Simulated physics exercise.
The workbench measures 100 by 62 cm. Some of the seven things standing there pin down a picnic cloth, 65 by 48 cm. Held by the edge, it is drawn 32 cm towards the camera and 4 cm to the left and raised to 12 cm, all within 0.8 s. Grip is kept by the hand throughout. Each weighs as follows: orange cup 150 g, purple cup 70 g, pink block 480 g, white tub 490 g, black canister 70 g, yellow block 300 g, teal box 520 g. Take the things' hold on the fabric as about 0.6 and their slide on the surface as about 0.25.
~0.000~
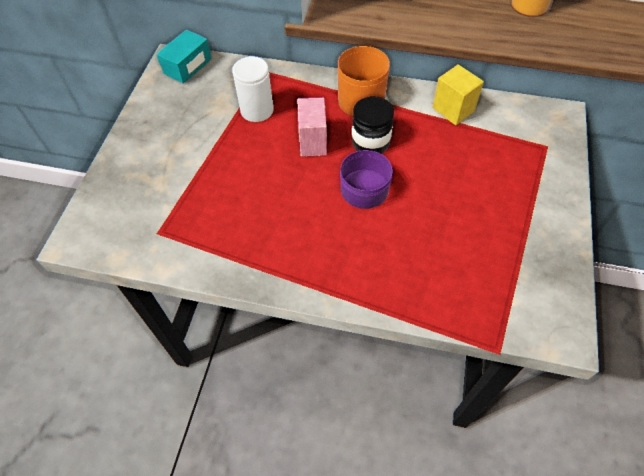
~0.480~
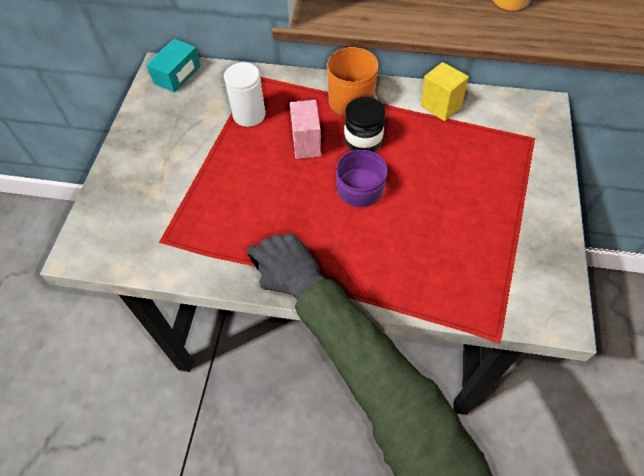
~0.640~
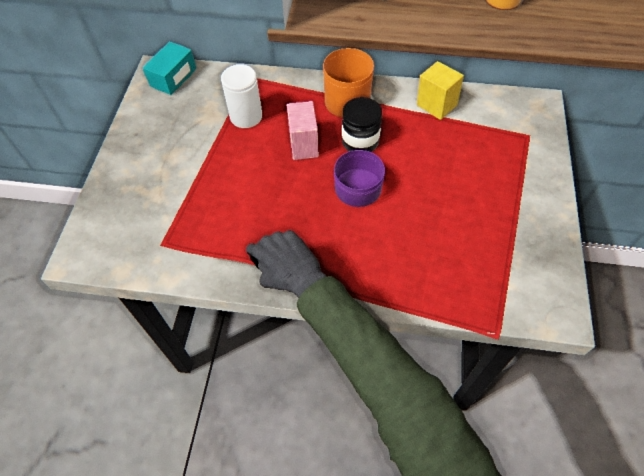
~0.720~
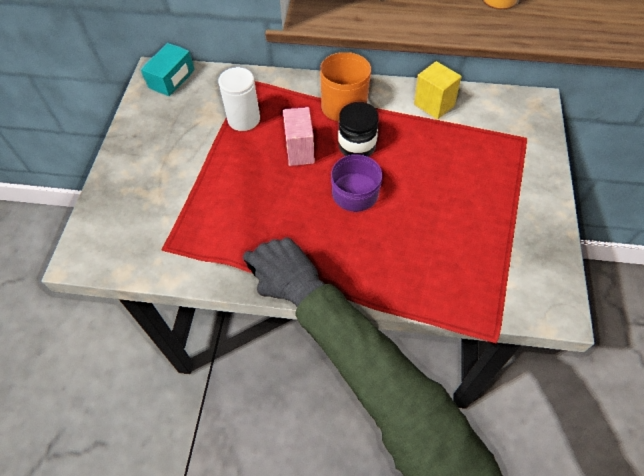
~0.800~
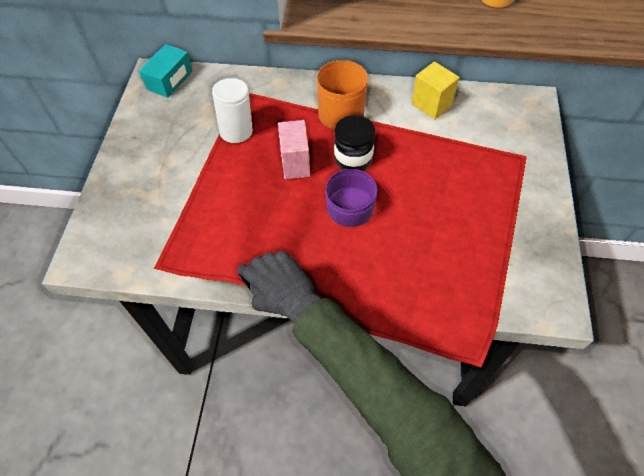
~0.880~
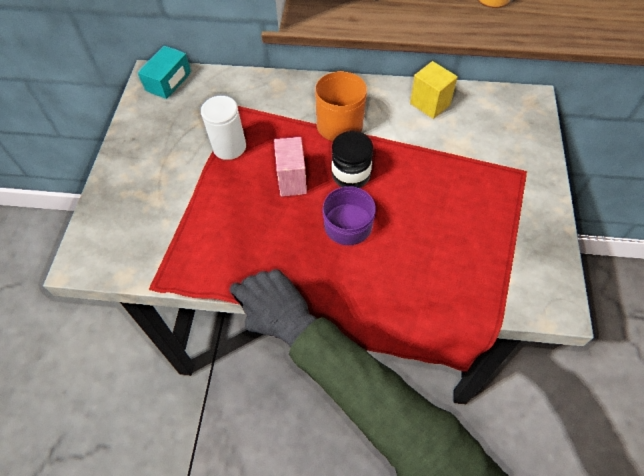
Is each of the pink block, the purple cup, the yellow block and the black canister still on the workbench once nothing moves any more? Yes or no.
Pink block no, purple cup no, yellow block yes, black canister no.
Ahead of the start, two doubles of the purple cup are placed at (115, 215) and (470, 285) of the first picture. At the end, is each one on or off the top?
Taking them as listed: Is left on top, then is lost.
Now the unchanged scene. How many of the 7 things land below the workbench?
My count is 4.
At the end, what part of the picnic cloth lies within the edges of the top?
About 0 per cent.
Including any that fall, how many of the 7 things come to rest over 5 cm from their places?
The answer is 5 of them.
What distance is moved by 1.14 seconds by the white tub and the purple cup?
White tub: 25 cm; purple cup: 25 cm.
By 1.0 s, 70 % of the picnic cloth is still over the top; purple cup 19 cm off its start, pink block 19 cm off its start, black canister 19 cm off its start.
By 1.1 s, 55 % of the picnic cloth is still over the top; purple cup 27 cm off its start, black canister 27 cm off its start, pink block 27 cm off its start.
By 1.3 s, 35 % of the picnic cloth is still over the top; purple cup 36 cm off its start at (318, 341), black canister 35 cm off its start at (328, 259), pink block 34 cm off its start at (257, 262).
By 1.4 s, 25 % of the picnic cloth is still over the top; black canister 41 cm off its start, purple cup 40 cm off its start, pink block 38 cm off its start.
By 3.0 s, 0 % of the picnic cloth is still over the top; black canister over the edge, purple cup over the edge, pink block over the edge, yellow block 0 cm off its start at (436, 76).
